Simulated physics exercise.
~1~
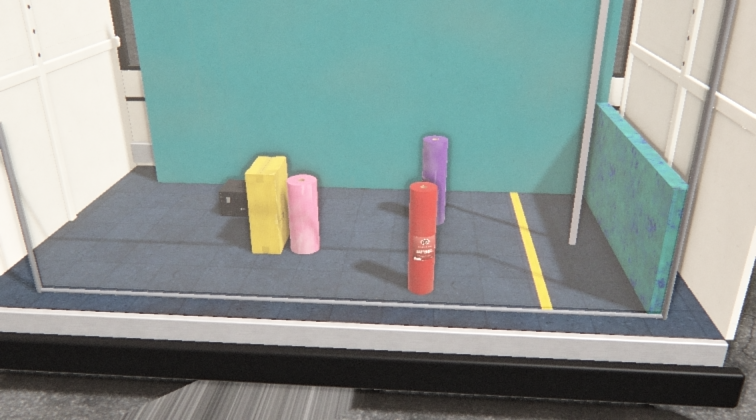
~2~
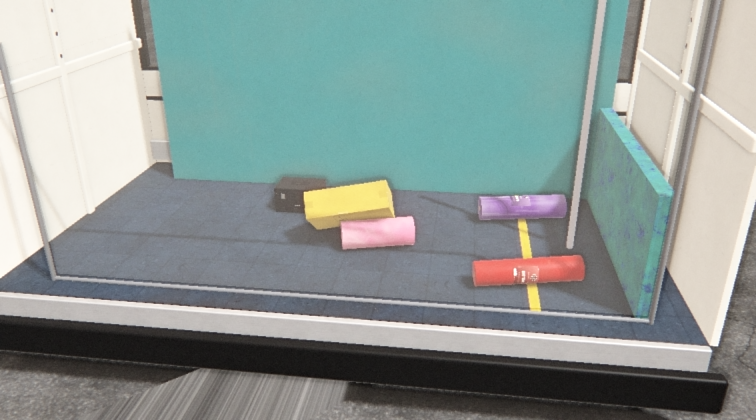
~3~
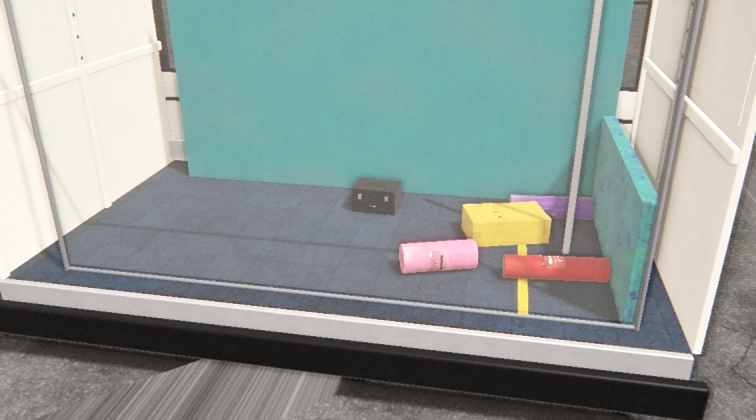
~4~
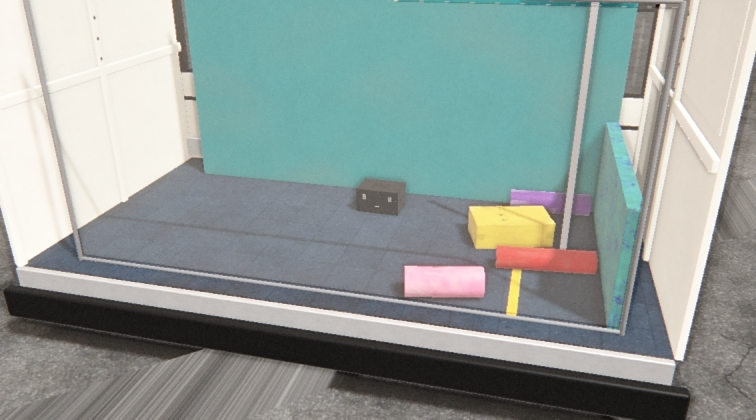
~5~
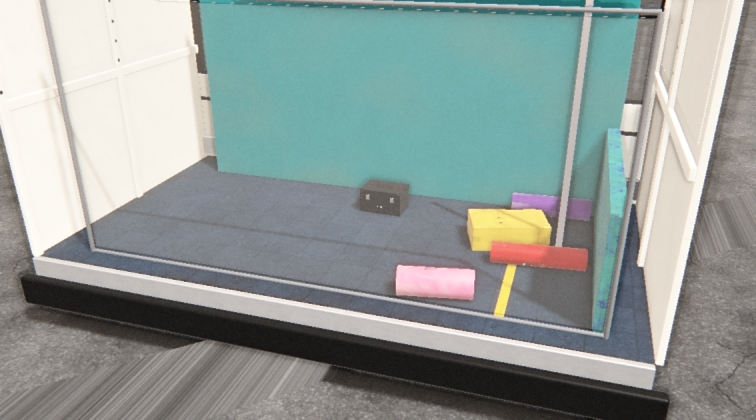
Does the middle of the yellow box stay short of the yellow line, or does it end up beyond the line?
It stays short of the line. The yellow box falls over and slides right, but its middle comes to rest just before the yellow line.
At the start, a tall yellow box and pink, red and purple rolls stand upright in a metro car bay, with a black toolbox behind the box. As the car brakes, the box and all three rolls topple onto their sides towards the right, while the toolbox slides the same way. The fallen goods keep moving right, the box and the purple and red rolls gathering near the side panel. The pink roll then shifts nearer the front. Finally, the middle of the yellow box rests just short of the yellow line, the toolbox and pink roll also stop before it, and the purple roll lies beyond it.
